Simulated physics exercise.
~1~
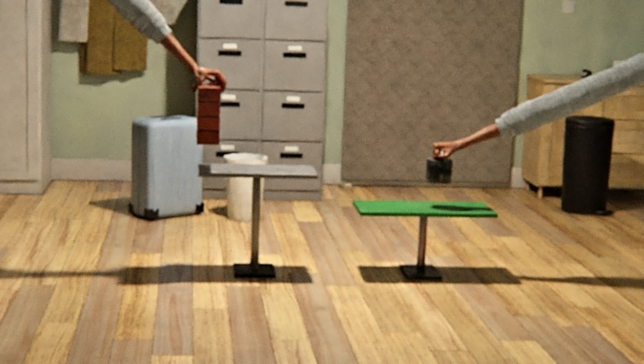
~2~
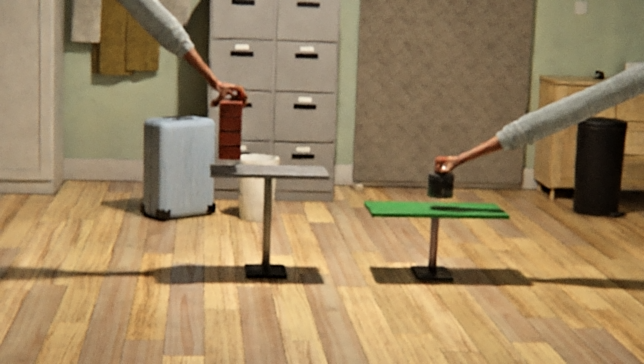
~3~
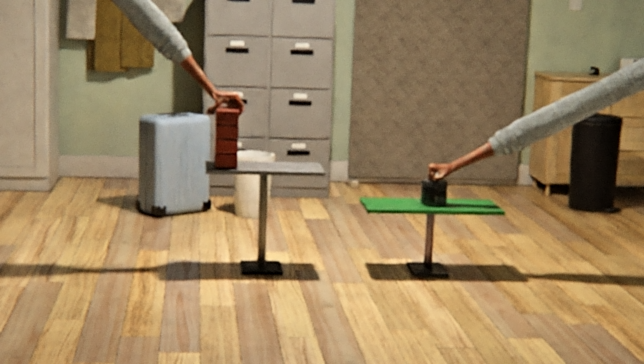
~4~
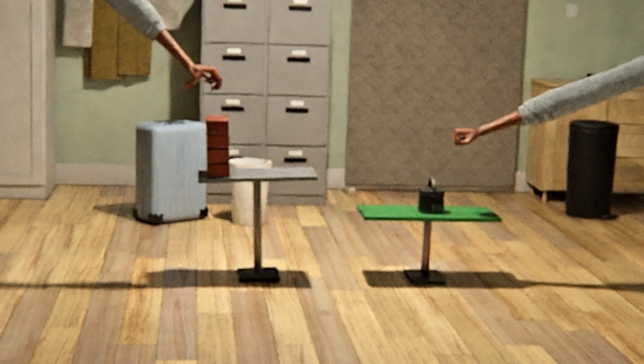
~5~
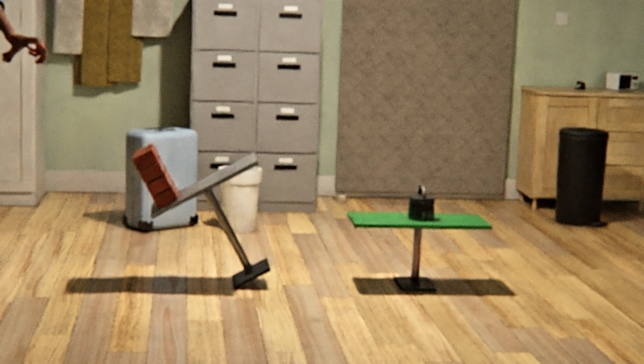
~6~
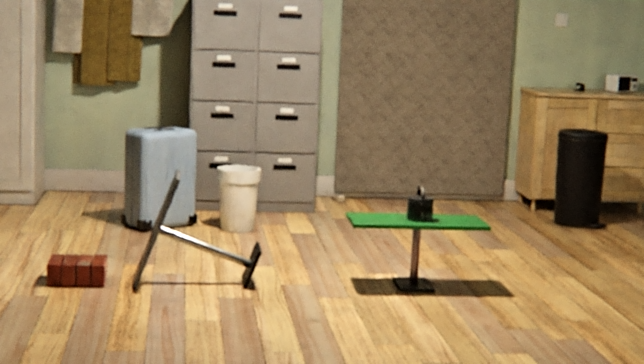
The clip opens with two hands reaching in from either side, one holding a stack of red bricks by a grey stand and the other a small black object above a green side table. The left hand lowers the bricks onto the left edge of the grey top, while the right hand sets the black object near the middle of the green one. Both hands let go and draw back. The grey stand tips to the left, and the bricks go over with it. In the end the bricks lie on the floor beside the toppled stand, while the green table stays upright and level, still holding its load.
